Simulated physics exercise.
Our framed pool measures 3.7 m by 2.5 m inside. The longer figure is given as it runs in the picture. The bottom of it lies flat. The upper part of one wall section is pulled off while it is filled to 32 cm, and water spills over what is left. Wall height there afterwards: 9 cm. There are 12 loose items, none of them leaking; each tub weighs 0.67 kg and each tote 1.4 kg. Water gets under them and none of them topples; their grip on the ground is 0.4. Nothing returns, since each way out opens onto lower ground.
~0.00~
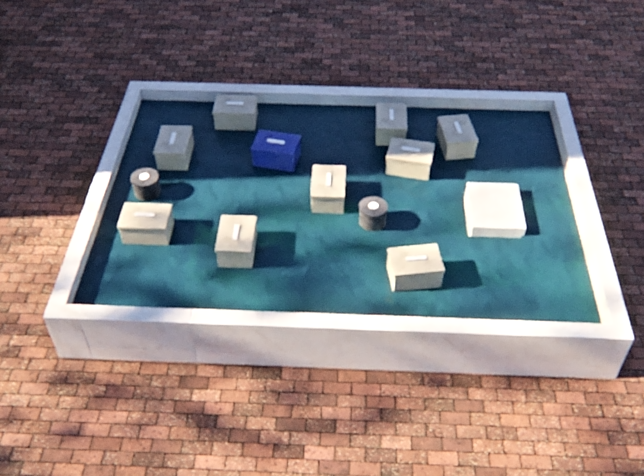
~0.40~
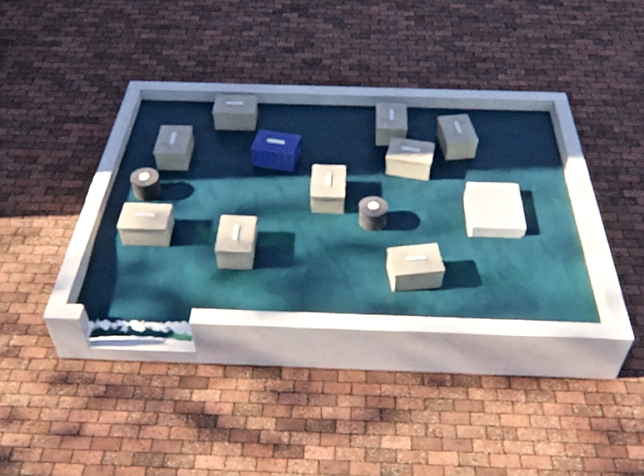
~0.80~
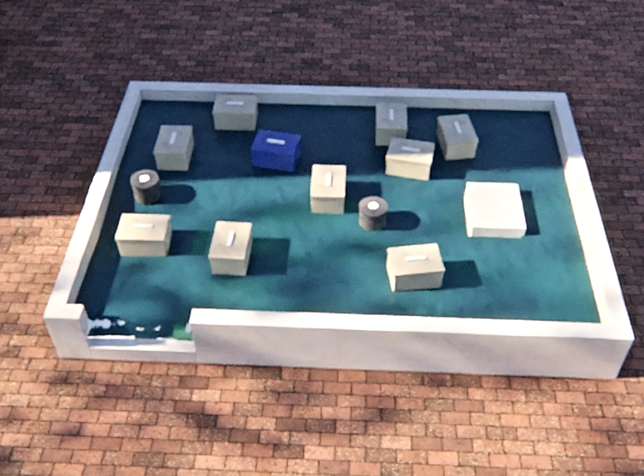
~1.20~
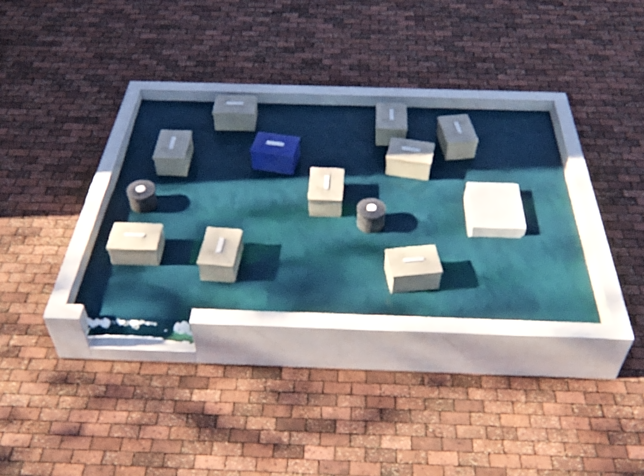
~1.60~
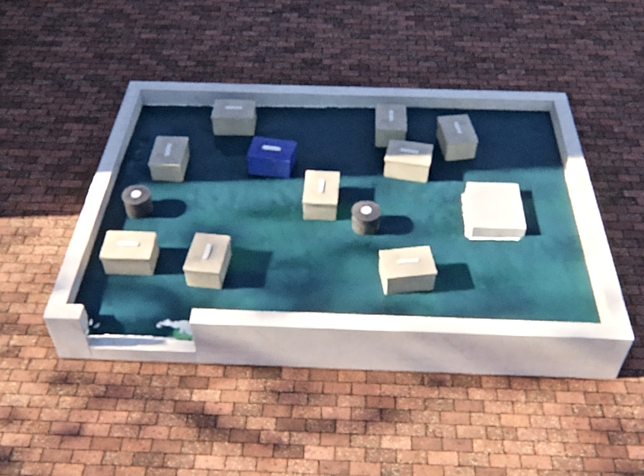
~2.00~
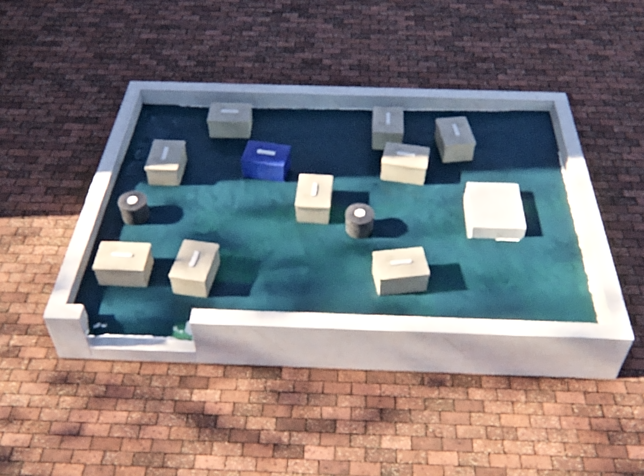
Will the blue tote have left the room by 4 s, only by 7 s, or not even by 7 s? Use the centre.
It is missing at neither time.
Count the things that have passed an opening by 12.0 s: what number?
Count at that moment: 3.
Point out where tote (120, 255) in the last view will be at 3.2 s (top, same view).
It ends up close to (103, 306).
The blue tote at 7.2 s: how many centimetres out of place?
About 50 cm out of place.
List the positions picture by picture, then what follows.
In the first frame, the blue tote at (276, 142), afloat; about 2880 L in view; 0 of 12 have shifted.
In the second frame, the blue tote at (276, 142) floats; about 2850 L in view; 0 of 12 have shifted.
In the third frame, the blue tote at (276, 142) floats; 32 cm deep round most things; 2 of 12 have shifted.
In the fourth frame, the blue tote at (275, 144), afloat; 31 cm deep round most things; 3 of 12 have shifted.
In the fifth frame, the blue tote at (272, 149), afloat, 7 cm from its start; about 2730 L in view; 8 of 12 have shifted.
In the sixth frame, the blue tote at (266, 153), afloat, 13 cm from its start; 30 cm deep round most things; 10 of 12 have shifted.
After 3.2 s the blue tote is near (250, 154), 0.2 m from its start, afloat; 0 of 12 are out; 12 afloat.
After 7.2 s the blue tote is near (227, 179), 0.5 m from its start, afloat; 3 of 12 are out; 9 afloat.
After 12.0 s the blue tote is near (194, 213), 0.9 m from its start, afloat; 3 of 12 are out; 9 afloat.
After 16.0 s the blue tote is near (162, 255), 1.4 m from its start, afloat; 5 of 12 are out; 7 afloat.
